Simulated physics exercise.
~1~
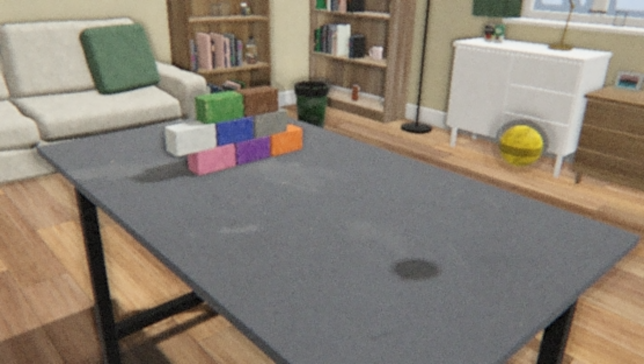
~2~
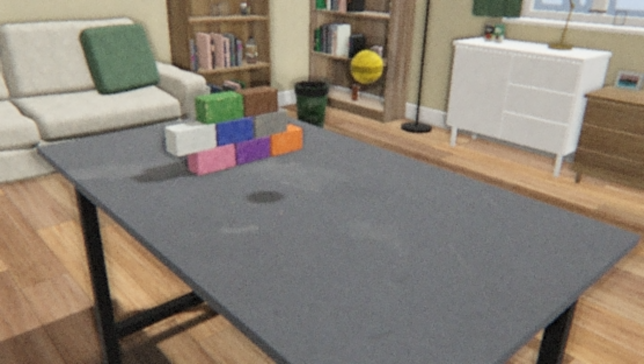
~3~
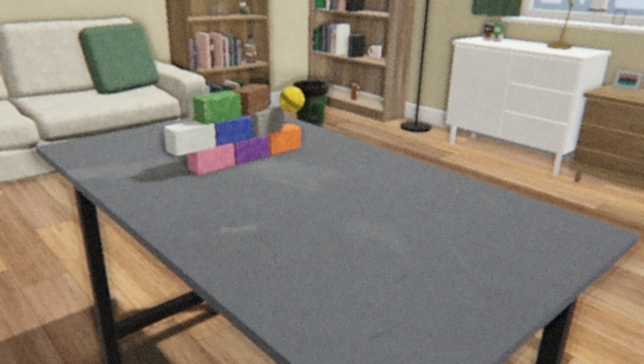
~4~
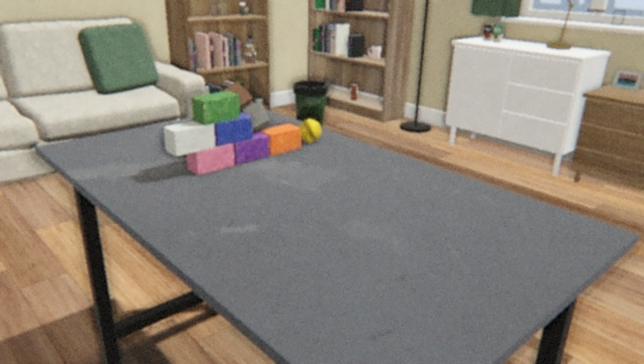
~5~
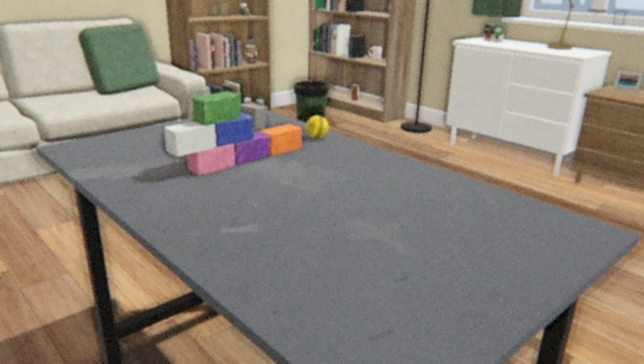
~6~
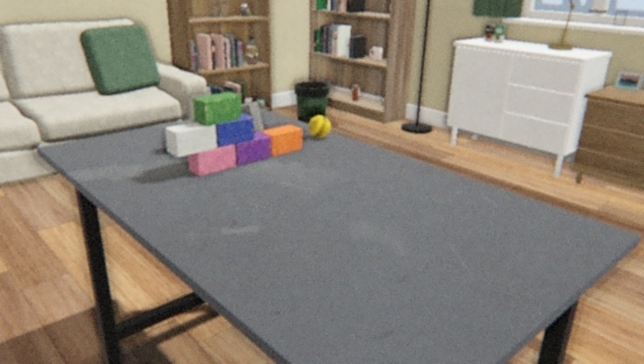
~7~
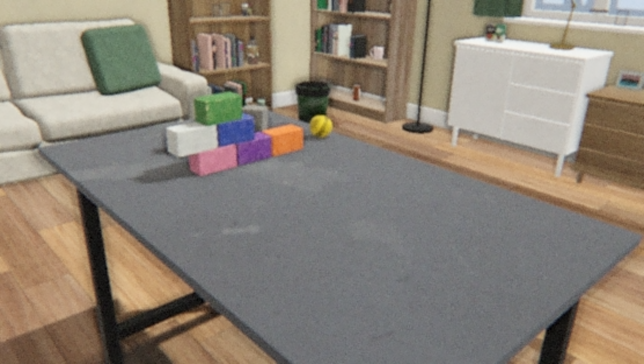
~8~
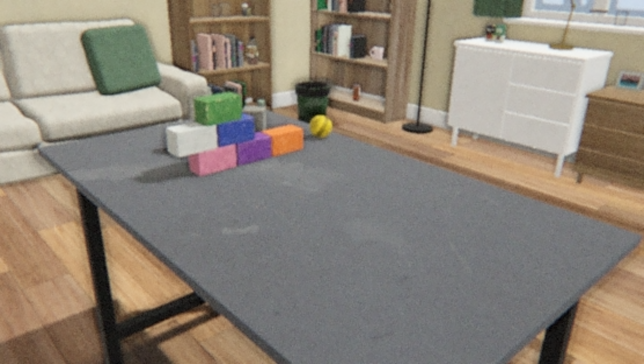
A yellow ball flies into stacked blocks, toppling the brown and grey ones.
